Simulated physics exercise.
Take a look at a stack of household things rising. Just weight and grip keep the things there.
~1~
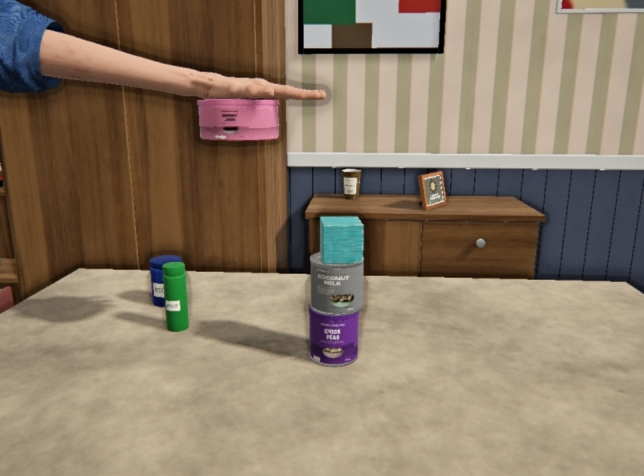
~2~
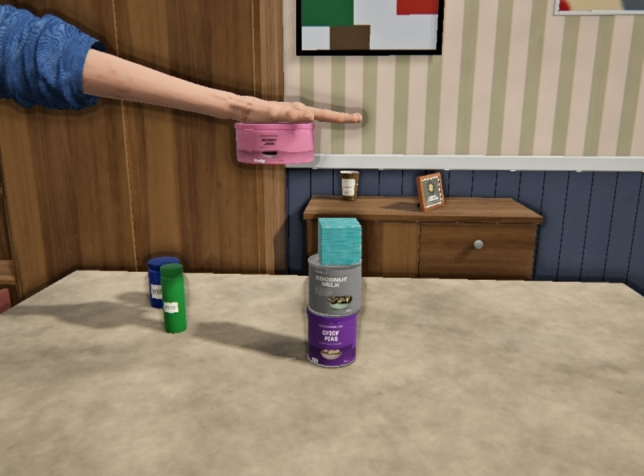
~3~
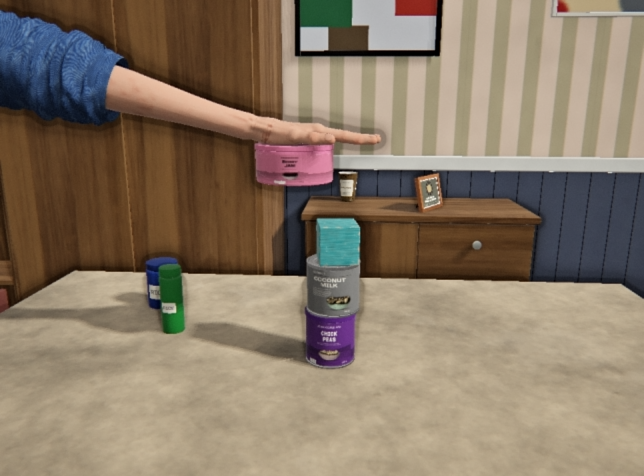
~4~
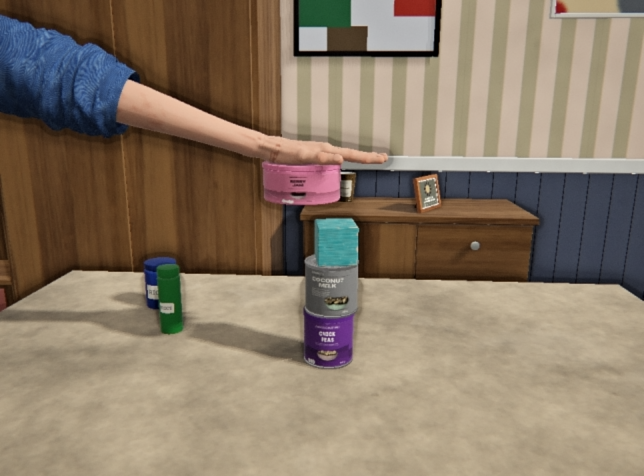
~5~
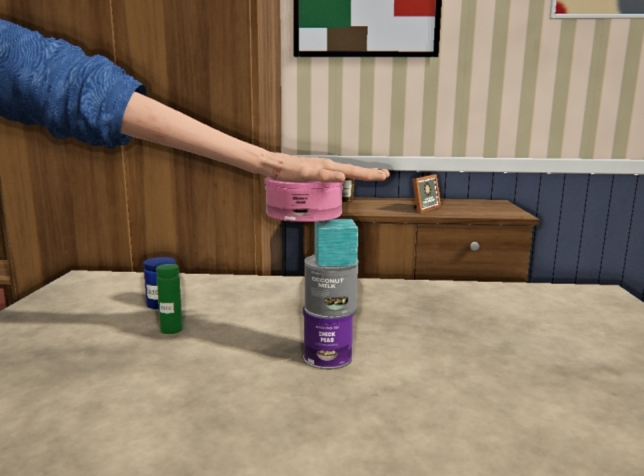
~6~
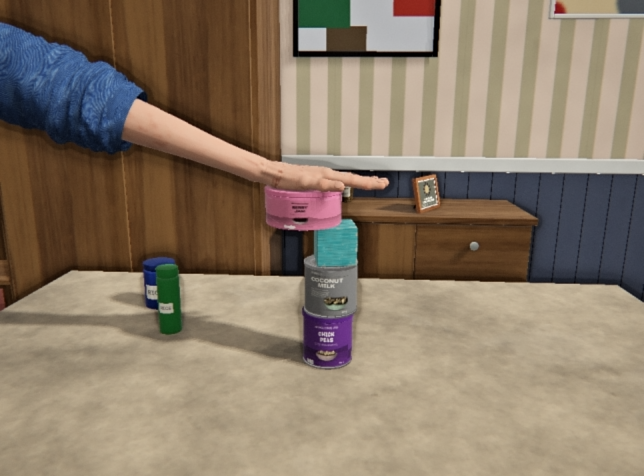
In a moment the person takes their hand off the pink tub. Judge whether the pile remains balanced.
The pile does not remain balanced.
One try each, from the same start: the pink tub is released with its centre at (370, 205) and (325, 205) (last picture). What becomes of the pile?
Try one: Collapse. Try two: Stable.
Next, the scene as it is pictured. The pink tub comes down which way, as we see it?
Well, it travels over to the left.
Then, 0.30 s later than the last frame, pink tub now fallen.
Then, 0.50 s later than the last frame, things are still on the move.
Then, 1.60 s later than the last frame, nothing new.
When it is over, fallen, pink tub; the other 5 as before. End places, in pixels of the last picture, pink tub near (260, 326). The pile loses its balance.
